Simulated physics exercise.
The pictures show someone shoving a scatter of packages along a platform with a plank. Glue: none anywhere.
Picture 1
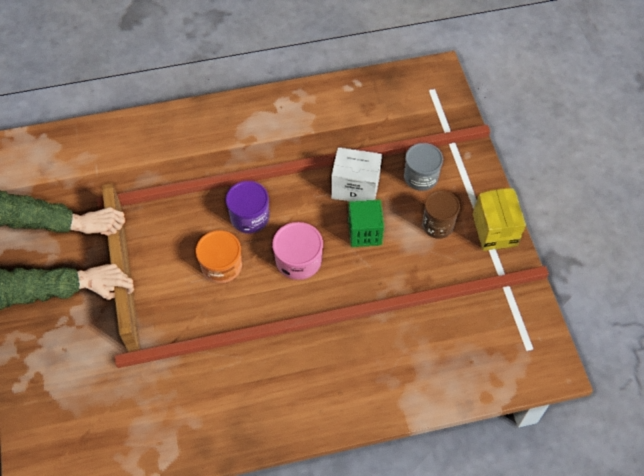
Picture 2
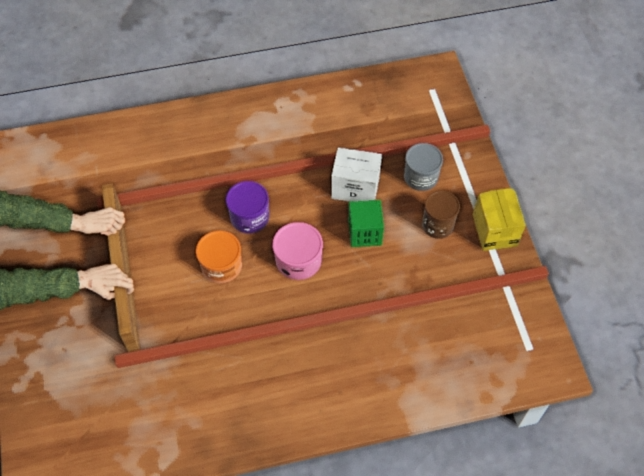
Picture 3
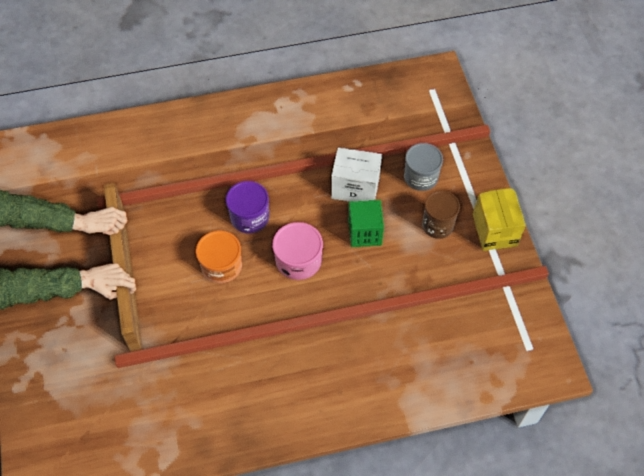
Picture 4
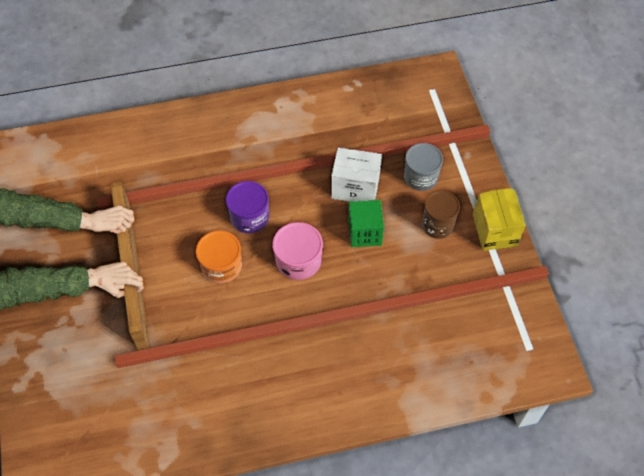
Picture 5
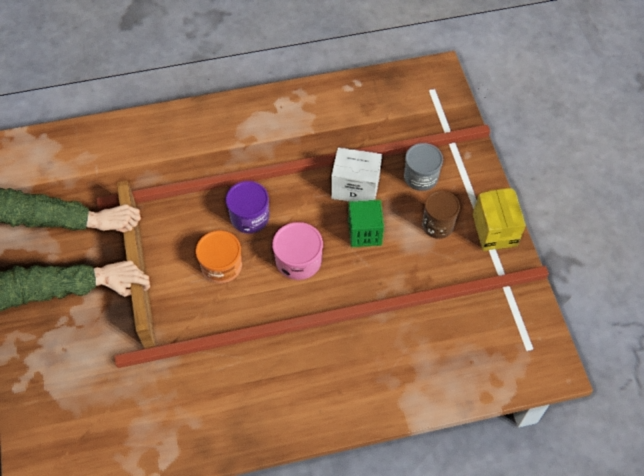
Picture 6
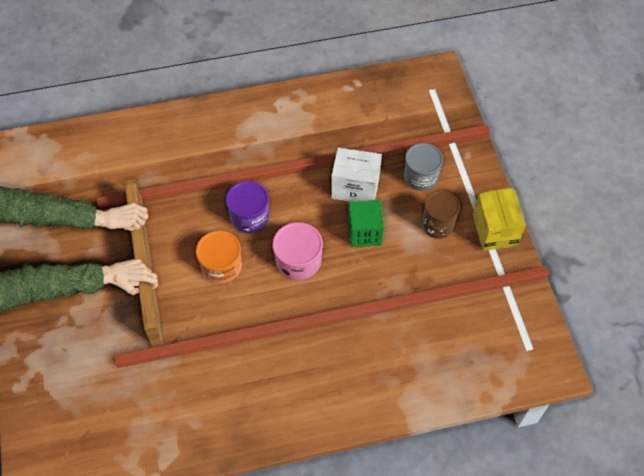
Two hands slide a wooden plank slightly right toward scattered pails and boxes, which stay still.
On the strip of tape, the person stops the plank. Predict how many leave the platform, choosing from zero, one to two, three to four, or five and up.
The count is five and up.
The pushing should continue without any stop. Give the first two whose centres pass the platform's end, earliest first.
Grey pail, then yellow parcel.
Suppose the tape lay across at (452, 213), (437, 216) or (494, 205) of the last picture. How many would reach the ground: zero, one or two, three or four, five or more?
Well, it comes out as one or two, either one or two and at least five, in that order.
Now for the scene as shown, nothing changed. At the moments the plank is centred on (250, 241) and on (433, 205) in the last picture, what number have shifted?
So far 3, and 8 at the second.
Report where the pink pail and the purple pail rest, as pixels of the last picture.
They come to rest around (518, 242) and (487, 168).
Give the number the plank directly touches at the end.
In total, 3.
Early on, none off yet; yellow parcel at rest near (498, 220); grey pail at rest near (423, 167); brown pail at rest near (440, 215).
Finally, the number that fall off is five or more; lost, green crate, white box, brown pail, grey pail and yellow parcel.
